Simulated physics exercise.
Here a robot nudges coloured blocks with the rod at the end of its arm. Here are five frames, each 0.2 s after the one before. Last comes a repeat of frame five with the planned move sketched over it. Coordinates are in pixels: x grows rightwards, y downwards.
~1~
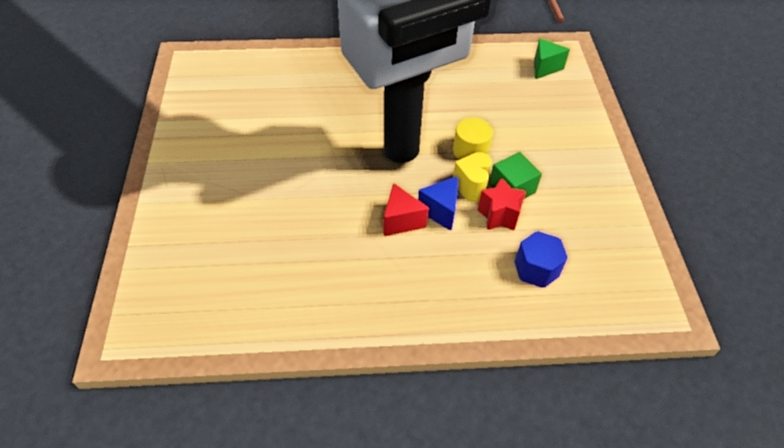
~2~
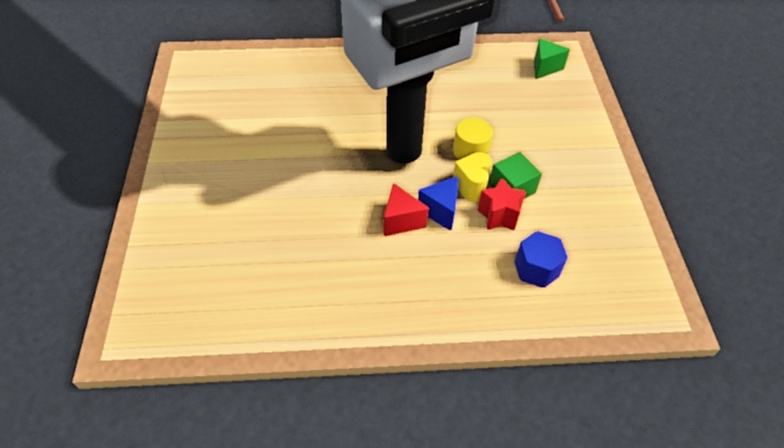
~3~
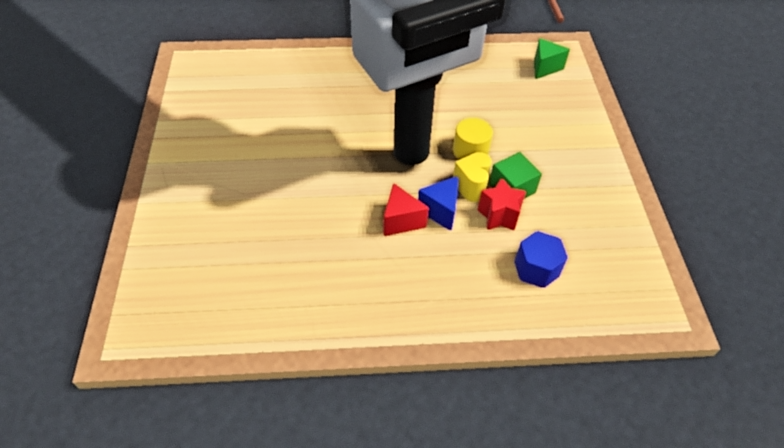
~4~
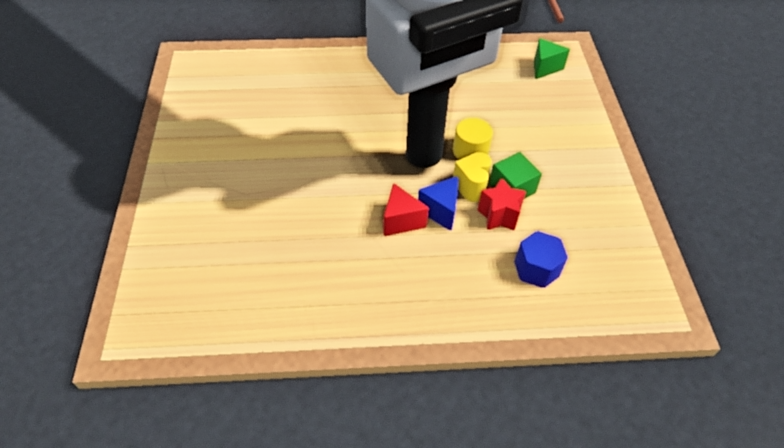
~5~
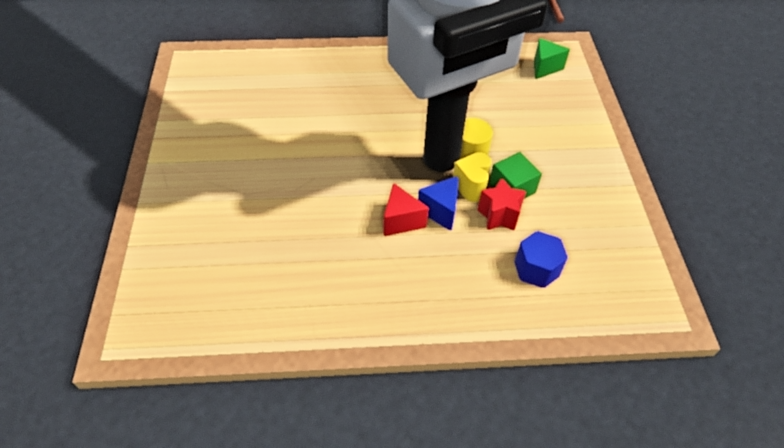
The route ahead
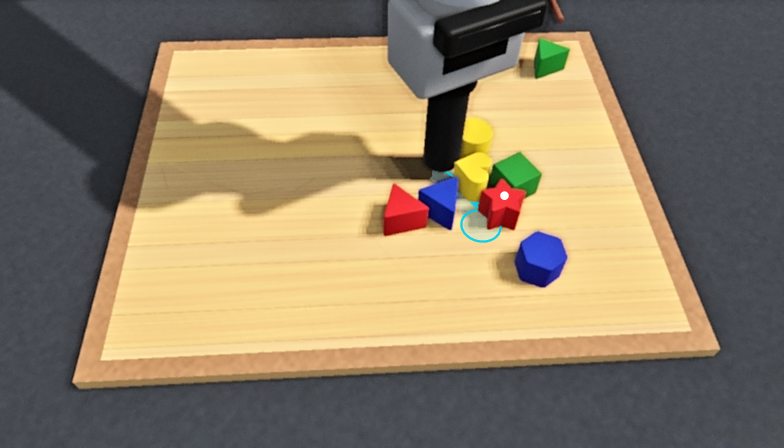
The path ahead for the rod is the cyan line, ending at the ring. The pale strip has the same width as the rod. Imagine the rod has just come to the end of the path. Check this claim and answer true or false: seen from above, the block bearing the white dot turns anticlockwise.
My answer: False.
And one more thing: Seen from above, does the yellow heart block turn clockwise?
That would be a no.
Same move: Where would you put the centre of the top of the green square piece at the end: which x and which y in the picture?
Its top face will be centred at roughly (541, 172).
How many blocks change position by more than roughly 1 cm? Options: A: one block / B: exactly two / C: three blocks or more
Option C.
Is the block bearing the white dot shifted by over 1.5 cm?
Answer: Yes.
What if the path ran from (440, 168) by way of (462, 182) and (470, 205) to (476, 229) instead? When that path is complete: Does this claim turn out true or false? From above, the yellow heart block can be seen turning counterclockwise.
The statement is true.
The drawn path runs from (440, 168) by way of (462, 183) and (476, 203) to (481, 226); the dot is on the red star.
What follows on the original path. Halfway along, rod (472, 183); blue triangle (444, 196), turned 20° clockwise; yellow heart block (510, 182), turned 55° anticlockwise; red star (521, 208), turned 35° clockwise; green square piece (539, 172).
At the end, rod (483, 216); blue triangle (446, 207), turned 85° clockwise; yellow heart block (518, 187), turned 60° anticlockwise; red star (526, 215), turned 35° clockwise; green square piece (541, 172), turned 15° anticlockwise.
